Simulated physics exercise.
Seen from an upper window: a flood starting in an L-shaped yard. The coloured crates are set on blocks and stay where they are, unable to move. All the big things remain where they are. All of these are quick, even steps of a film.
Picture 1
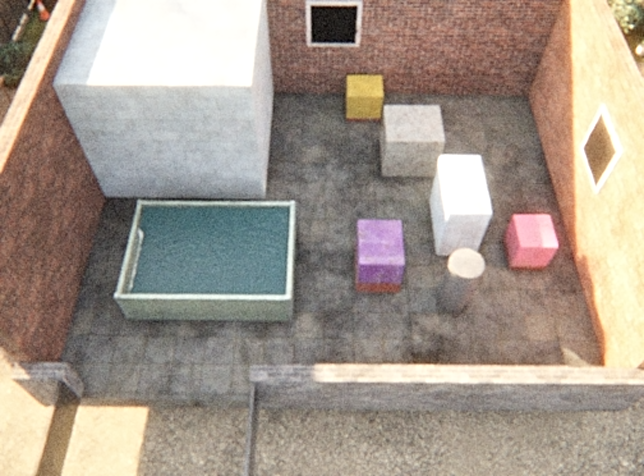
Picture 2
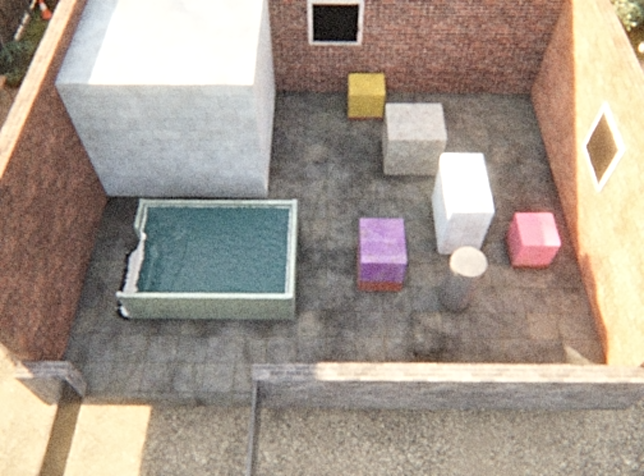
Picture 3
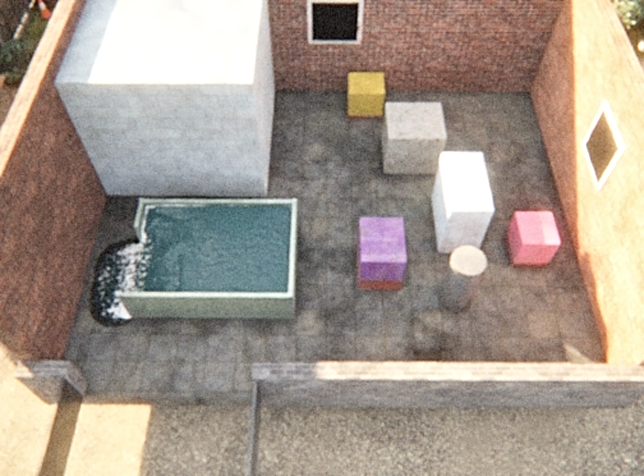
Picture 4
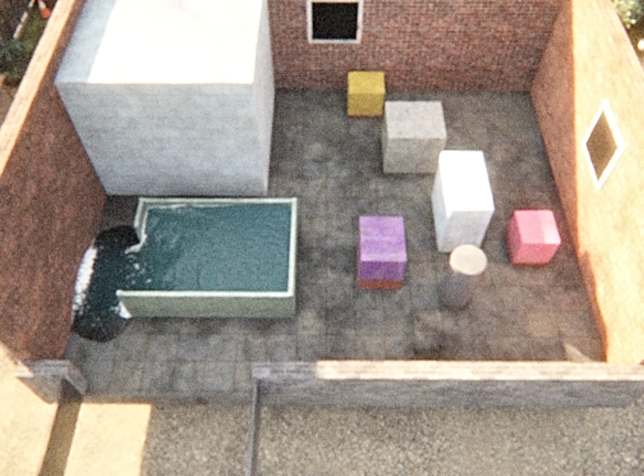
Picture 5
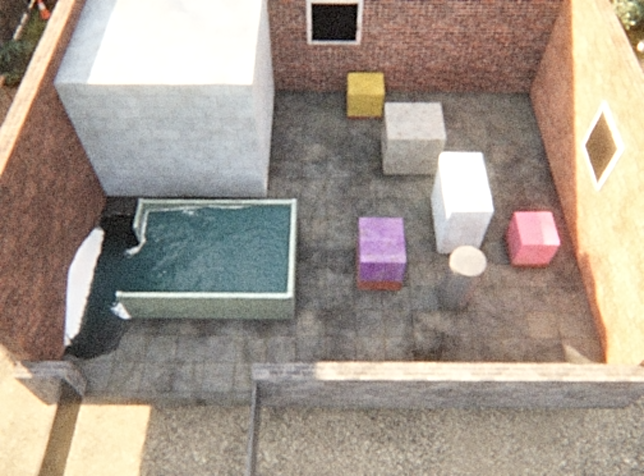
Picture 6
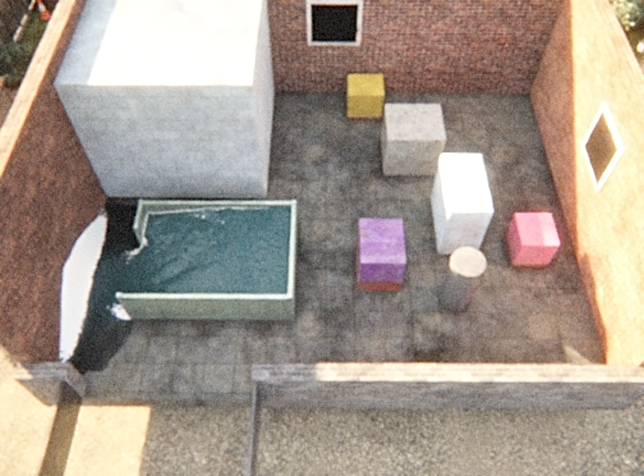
Water pours from the left end of a green tank and spreads to the brick wall.
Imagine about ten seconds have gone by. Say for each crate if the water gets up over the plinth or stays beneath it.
At the pink crate the water stays beneath; at the purple crate the water stays beneath; at the yellow crate the water stays beneath.
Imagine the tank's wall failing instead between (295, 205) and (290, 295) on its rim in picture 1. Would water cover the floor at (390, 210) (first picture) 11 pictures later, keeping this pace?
Result for the point: Drenched.
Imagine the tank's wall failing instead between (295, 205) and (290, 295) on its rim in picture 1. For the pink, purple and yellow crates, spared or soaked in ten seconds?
I'd say the pink crate is overrun, while the purple crate is overrun and the yellow crate is overrun.
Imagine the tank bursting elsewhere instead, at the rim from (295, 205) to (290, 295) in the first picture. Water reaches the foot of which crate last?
The pink-painted one.
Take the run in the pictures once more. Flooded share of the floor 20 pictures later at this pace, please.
It comes to 35 per cent.
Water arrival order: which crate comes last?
It's the pink-painted one.
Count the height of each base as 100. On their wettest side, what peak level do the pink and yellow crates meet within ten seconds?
About 60 percent and about 60 percent.
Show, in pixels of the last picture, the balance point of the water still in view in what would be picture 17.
Close to (173, 274).
A moment on, water covers 10 % of the floor; the pink crate not reached, the purple crate not reached, the yellow crate not reached.
Next, water covers 20 % of the floor; the pink crate not reached, the purple crate not reached, the yellow crate not reached.
Then, water covers 35 % of the floor; the pink crate not reached, the purple crate water round its plinth, the yellow crate not reached.
Later, water covers 65 % of the floor; the pink crate not reached, the purple crate water round its plinth, the yellow crate water round its plinth.
In the end, water covers 80 % of the floor; the pink crate stayed above the water, the purple crate stayed above the water, the yellow crate stayed above the water.
